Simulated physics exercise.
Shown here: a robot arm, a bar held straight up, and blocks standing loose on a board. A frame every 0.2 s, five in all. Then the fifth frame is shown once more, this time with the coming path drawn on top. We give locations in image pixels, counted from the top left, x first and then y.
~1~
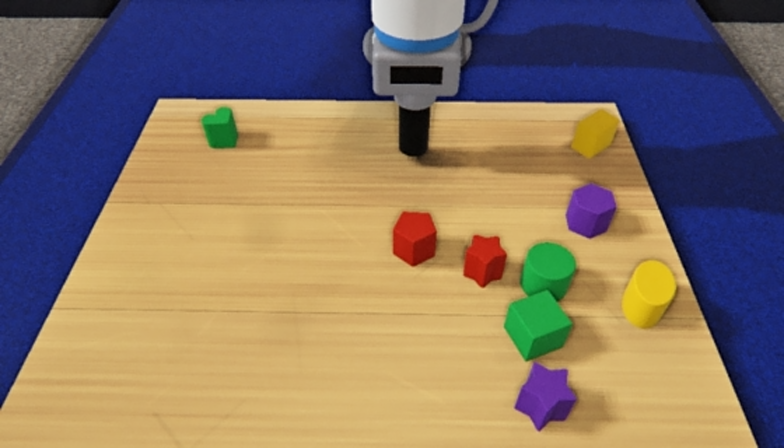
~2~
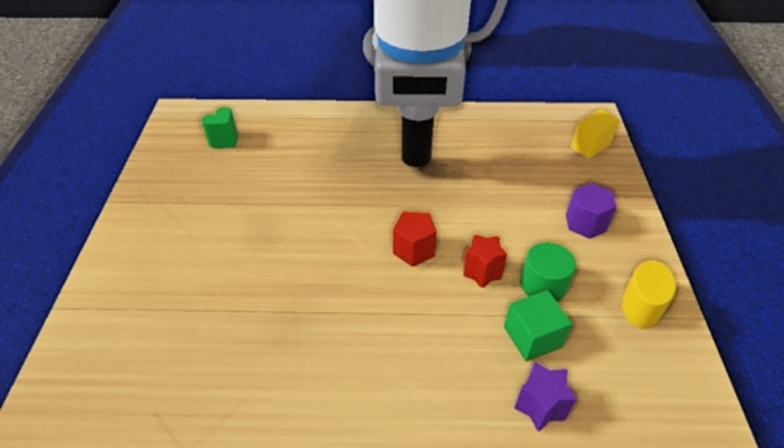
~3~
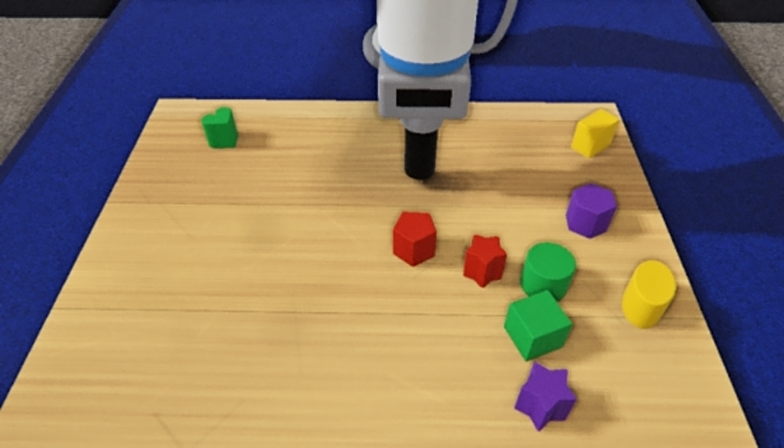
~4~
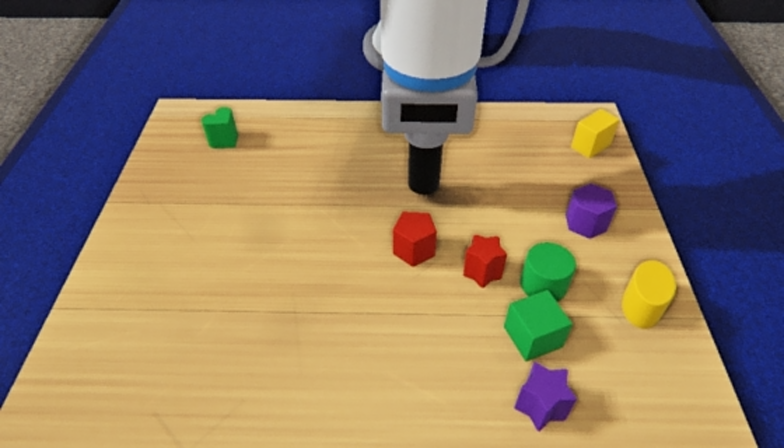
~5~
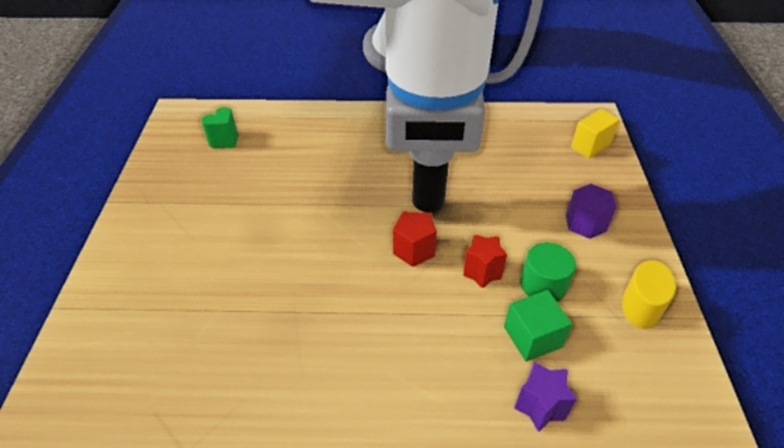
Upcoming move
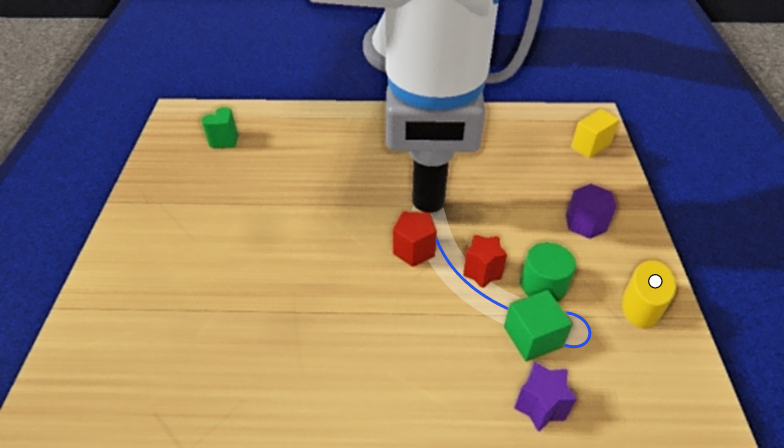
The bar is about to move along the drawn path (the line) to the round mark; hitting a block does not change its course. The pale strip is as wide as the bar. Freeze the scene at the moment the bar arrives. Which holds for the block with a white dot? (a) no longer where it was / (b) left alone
b - left alone.
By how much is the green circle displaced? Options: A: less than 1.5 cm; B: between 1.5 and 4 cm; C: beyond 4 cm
I'll go with B - between 1.5 and 4 cm.
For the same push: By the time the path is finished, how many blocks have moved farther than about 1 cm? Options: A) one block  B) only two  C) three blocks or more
C: Three blocks or more.
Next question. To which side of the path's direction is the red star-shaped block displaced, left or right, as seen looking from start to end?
Over to the left.
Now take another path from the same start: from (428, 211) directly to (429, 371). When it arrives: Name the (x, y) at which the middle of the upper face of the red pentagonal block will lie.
The centre of its top face lies at (389, 266).
Drawn move, from (428, 211) by way of (447, 259) and (497, 303) to (570, 329); the dot is on the yellow oval block.
What follows on the original path. One third of the way, bar at (449, 251); red pentagonal block at (411, 240), turned 60° clockwise.
Two thirds of the way, bar at (499, 294); red pentagonal block at (411, 240), turned 60° clockwise; red star-shaped block at (523, 258), turned 70° anticlockwise; green circle at (566, 257).
At the end, bar at (574, 320); red pentagonal block at (411, 240), turned 60° clockwise; red star-shaped block at (528, 261), turned 100° anticlockwise; green four-sided block at (579, 343), turned 35° clockwise; green circle at (572, 254); yellow oval block still.
